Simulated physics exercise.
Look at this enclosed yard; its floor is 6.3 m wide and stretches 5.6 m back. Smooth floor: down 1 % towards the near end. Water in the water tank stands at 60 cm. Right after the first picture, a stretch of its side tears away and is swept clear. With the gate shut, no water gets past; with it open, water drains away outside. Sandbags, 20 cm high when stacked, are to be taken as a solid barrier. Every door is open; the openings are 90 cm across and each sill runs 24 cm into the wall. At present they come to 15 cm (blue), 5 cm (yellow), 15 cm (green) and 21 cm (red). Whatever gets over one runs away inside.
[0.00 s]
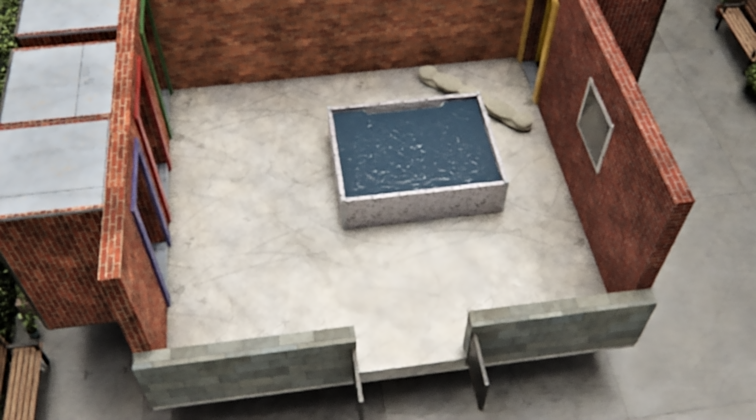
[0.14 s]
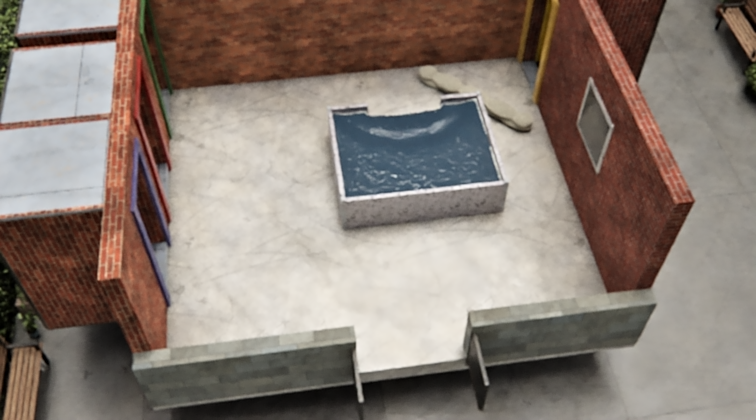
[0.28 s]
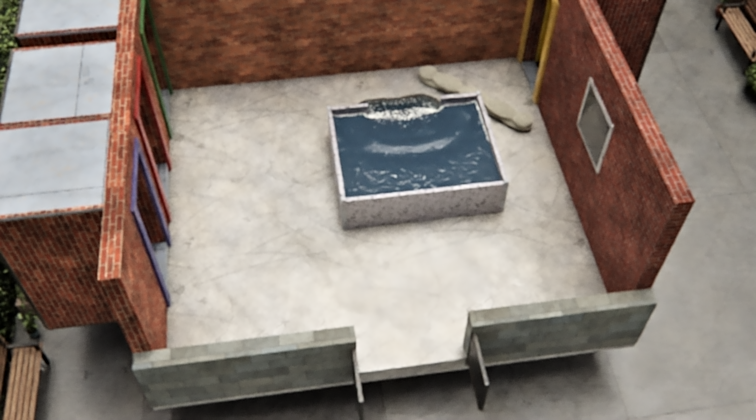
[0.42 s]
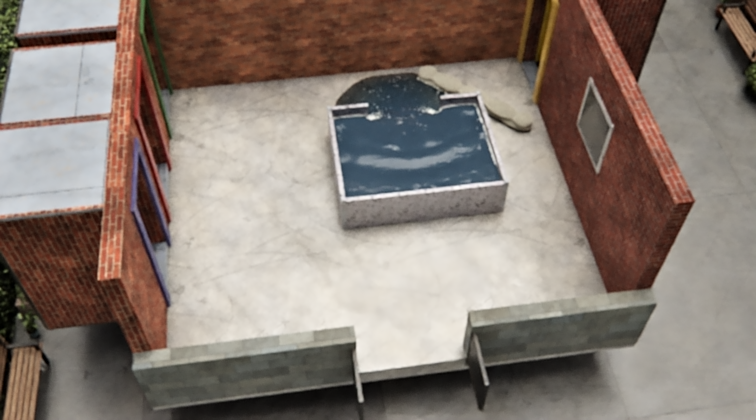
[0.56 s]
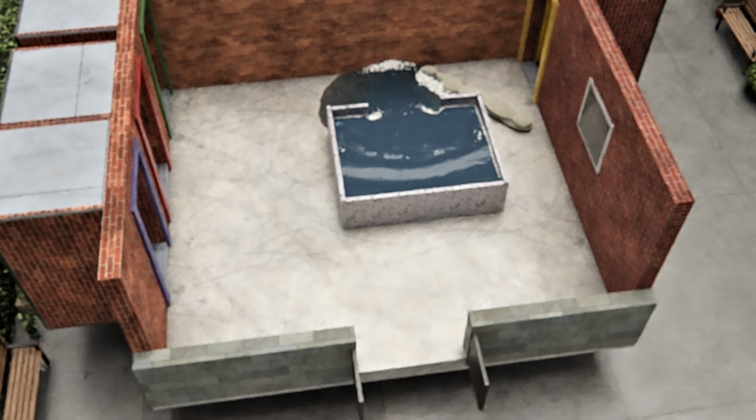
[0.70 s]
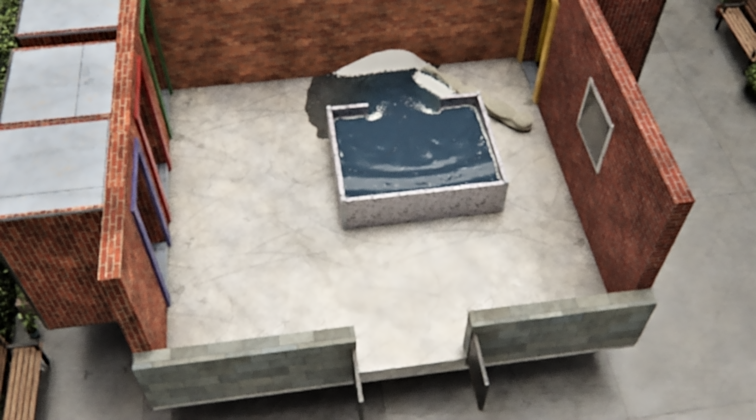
In a brick-walled yard, the far side of a raised water tank broke open, and dark water poured through the gap and spread across the pale floor behind it, reaching out toward the left.
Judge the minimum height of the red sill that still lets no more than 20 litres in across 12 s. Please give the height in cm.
My estimate is 8 cm.
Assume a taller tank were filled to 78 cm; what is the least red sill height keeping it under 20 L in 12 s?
Around 10.5 cm high.
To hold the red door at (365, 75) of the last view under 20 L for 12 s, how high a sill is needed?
About 34 cm.
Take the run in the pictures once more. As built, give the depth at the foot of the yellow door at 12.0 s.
Some 6.0 cm.
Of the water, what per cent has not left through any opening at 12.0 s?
About 82 %.
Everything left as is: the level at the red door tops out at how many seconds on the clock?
The depth peaks at about 3.4 seconds.
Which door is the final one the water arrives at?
The answer is the blue door.
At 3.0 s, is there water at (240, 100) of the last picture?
At that moment it's submerged.
After 1.4 s water covers 15 % of the floor, deepest (45 cm) near (404, 68); it has not reached the red door.
After 3.0 s water covers 45 % of the floor, deepest (28 cm) near (429, 87); 11 cm at the red door, 0 litres in over its 21 cm sill.
After 12.0 s water covers 95 % of the floor, deepest (12 cm) near (508, 337); 5 cm at the red door, 0 litres in over its 21 cm sill.
At the red door as built, the water arrived by 2.7 s and peaked near 13 cm at 3.4 s.
Run again over the same 12 s with other heights there, 38 litres in over 6.5 cm, 7 litres over 10 cm. The limit of 20 litres is kept from about 8 cm up.
